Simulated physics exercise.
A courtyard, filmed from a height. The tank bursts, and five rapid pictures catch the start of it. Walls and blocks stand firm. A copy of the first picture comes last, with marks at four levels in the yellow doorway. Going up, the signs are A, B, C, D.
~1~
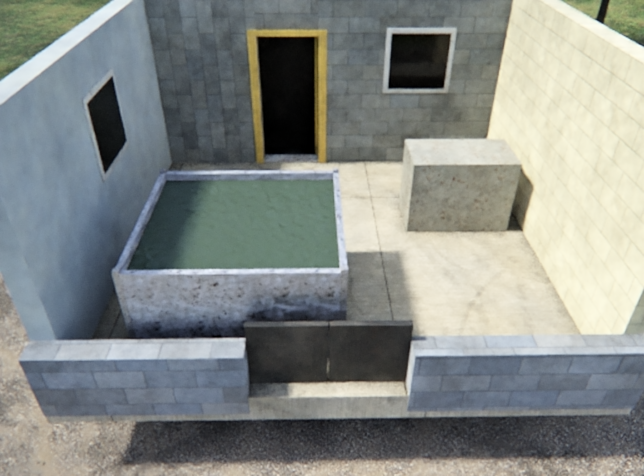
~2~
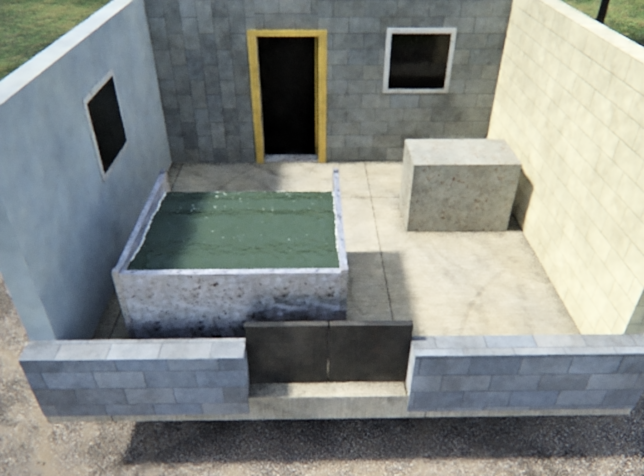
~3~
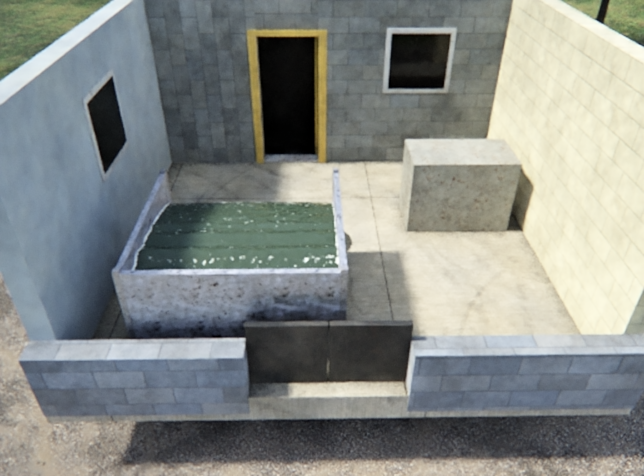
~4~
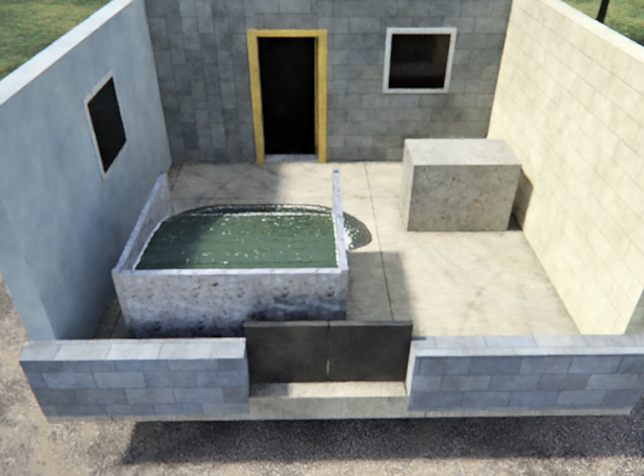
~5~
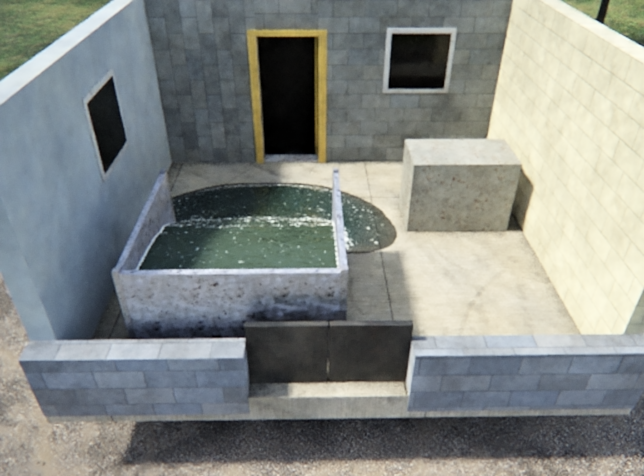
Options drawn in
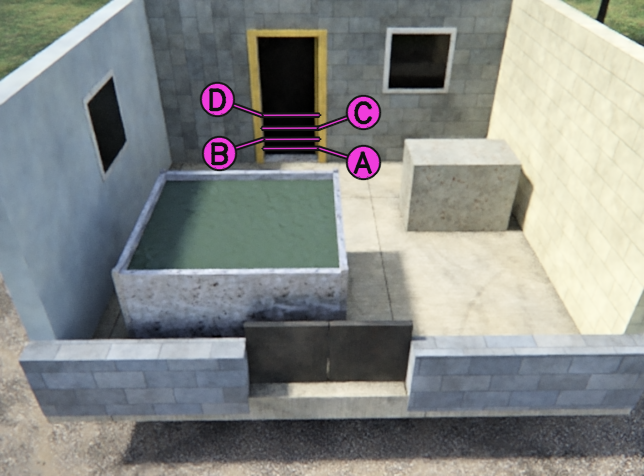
A walled yard of grey and pale blocks is seen from a height by a still camera. A raised tank of dark green water stands at left, before a yellow-framed doorway in the back wall, with a pale block to the right and a dark shut gate in front. The tank's back side disappears, the water sinks and churns white, and it spreads across the floor behind and to the right.
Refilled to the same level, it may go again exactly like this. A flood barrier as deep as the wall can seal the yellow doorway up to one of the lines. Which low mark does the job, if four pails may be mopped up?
C will do.
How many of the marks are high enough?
Two of the four.
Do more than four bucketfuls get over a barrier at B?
Yes.
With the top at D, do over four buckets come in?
No, not at all.
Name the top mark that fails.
Mark B.
In magenta, A at (291, 148); B at (291, 139); C at (290, 128); D at (290, 115); from the bottom up A, B, C, D.
For mark A, dozens of bucketfuls pour in.
For mark B, about 14 bucketfuls get in.
For mark C, a bucket or two gets in.
For mark D, nothing gets over.
